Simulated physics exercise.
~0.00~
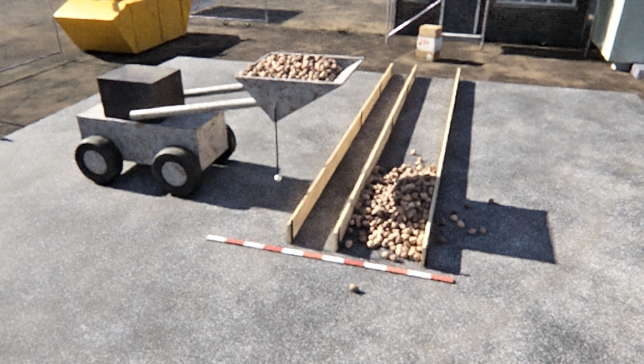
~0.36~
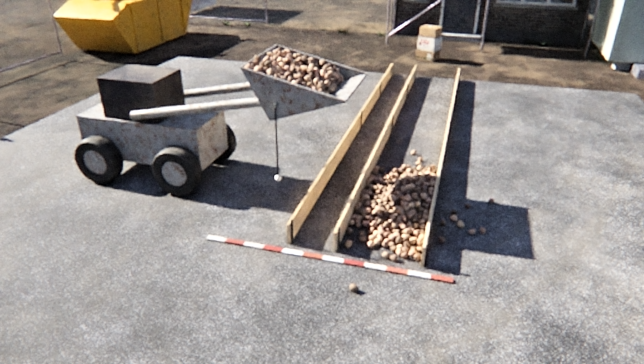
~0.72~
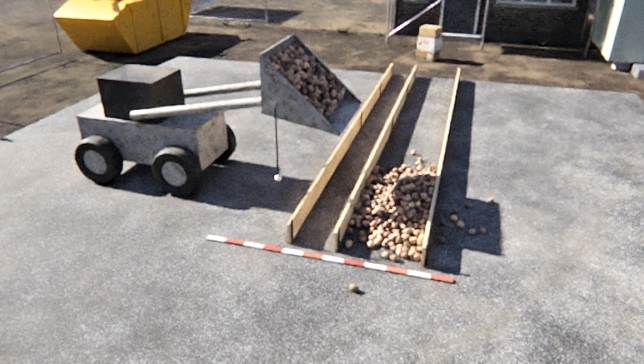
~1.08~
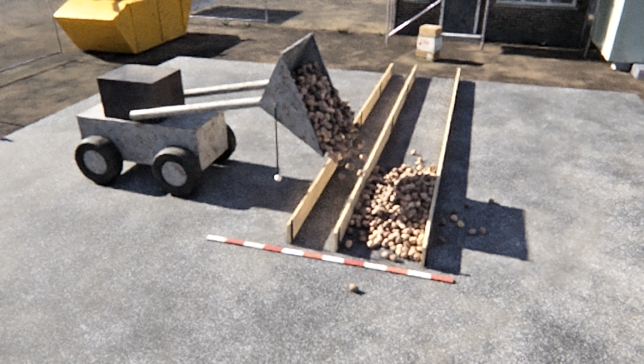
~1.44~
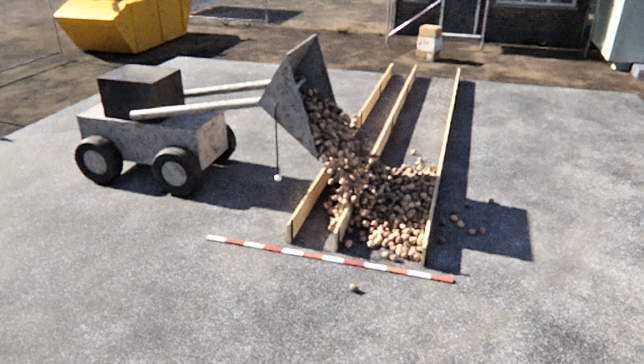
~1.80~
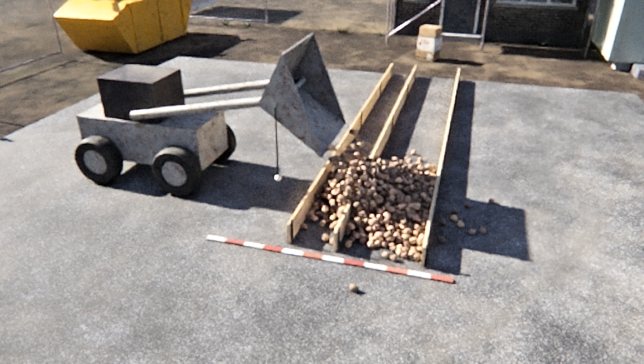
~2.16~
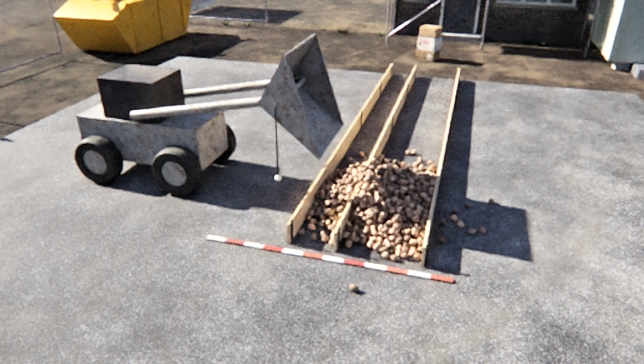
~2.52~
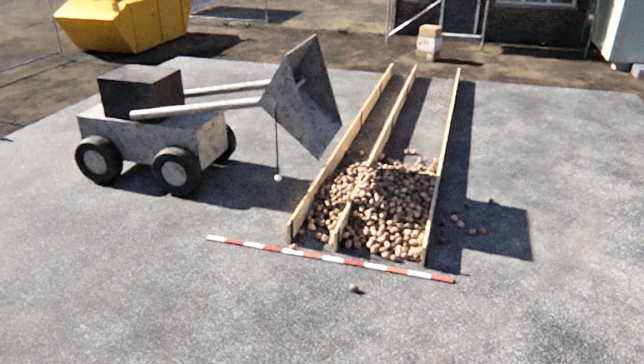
On a sunlit paved yard, a small loader tips its bucket, spilling brown stones over boards to merge with an existing heap.
